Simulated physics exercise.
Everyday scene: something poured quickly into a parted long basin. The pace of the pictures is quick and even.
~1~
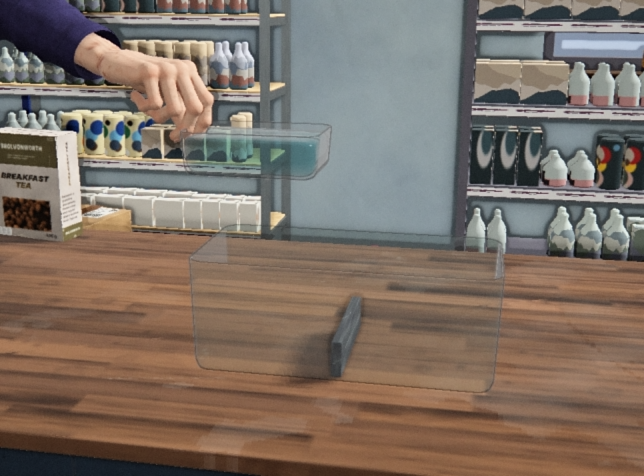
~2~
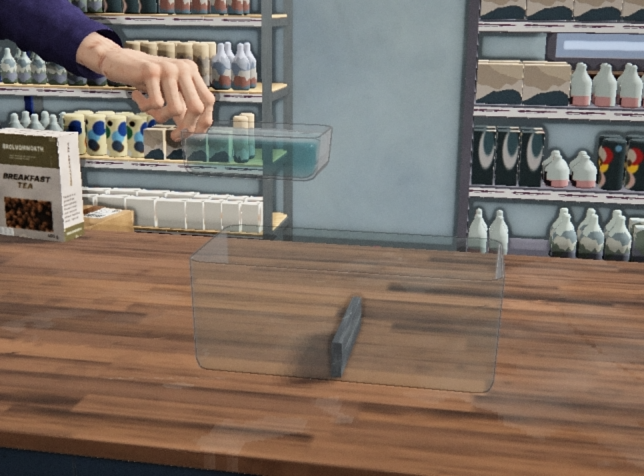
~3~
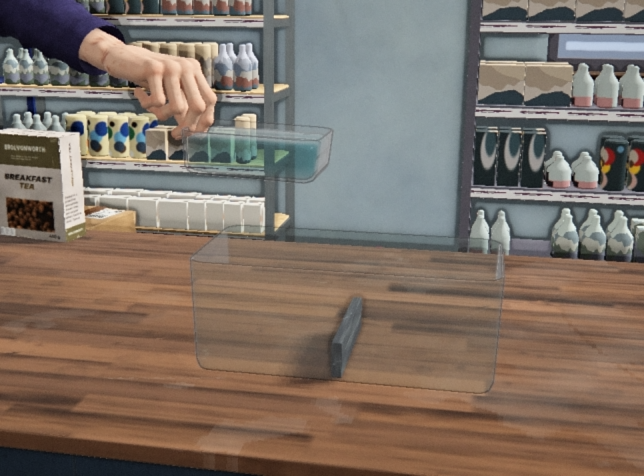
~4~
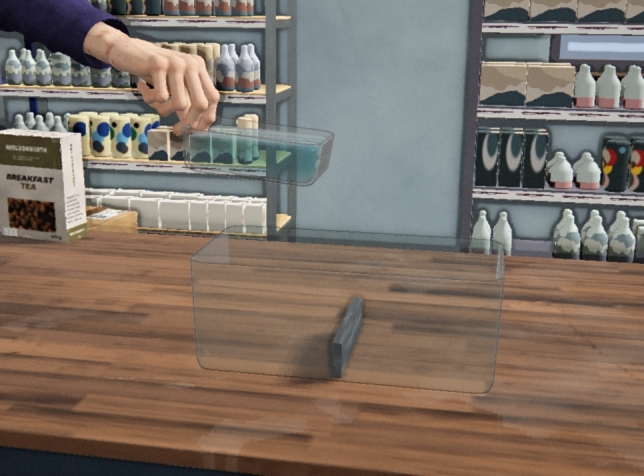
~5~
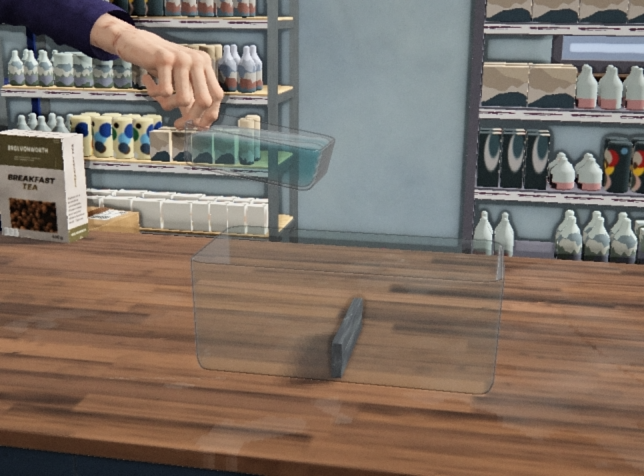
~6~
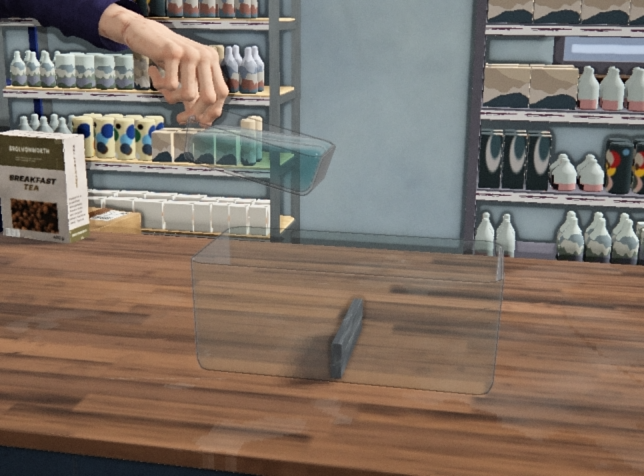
A clear tray of bluish water, held by a hand above a larger see-through basin with a low divider on a wooden counter, stayed nearly level at first, then tilted slightly down to the right.
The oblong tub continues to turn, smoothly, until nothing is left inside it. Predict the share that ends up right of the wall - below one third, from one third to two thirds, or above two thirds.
The share right of the wall is going to go past two thirds.
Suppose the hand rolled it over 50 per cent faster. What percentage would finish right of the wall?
It works out near 75 %.
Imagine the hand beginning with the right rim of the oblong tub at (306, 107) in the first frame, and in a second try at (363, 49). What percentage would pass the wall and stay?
Close to 70 % for the first start and close to 80 % for the second.
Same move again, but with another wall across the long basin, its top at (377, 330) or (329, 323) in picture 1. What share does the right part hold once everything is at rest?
Record: Case 1 near 55 %, case 2 near 85 %.
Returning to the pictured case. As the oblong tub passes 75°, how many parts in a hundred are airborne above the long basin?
About 30 per cent.
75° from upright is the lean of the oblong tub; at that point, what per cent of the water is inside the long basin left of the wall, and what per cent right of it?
About 0 % left and about 55 % right.
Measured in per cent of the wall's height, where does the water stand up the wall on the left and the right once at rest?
Roughly 10 percent left, 40 percent right.
A moment on, the oblong tub is tipped on its side and 11 per cent is still to pour, 2 is left of the wall and 57 right of it.
Next, the oblong tub is tipped right over and 1 per cent is still to pour, 19 is left of the wall and 78 right of it.
Then the oblong tub is tipped right over and 0 per cent is still to pour, 22 is left of the wall and 78 right of it.
Later the oblong tub is tipped right over and 0 per cent is still to pour, 22 is left of the wall and 78 right of it.
Finally, 22 per cent lies left of the wall, 78 right of it and 1 outside.
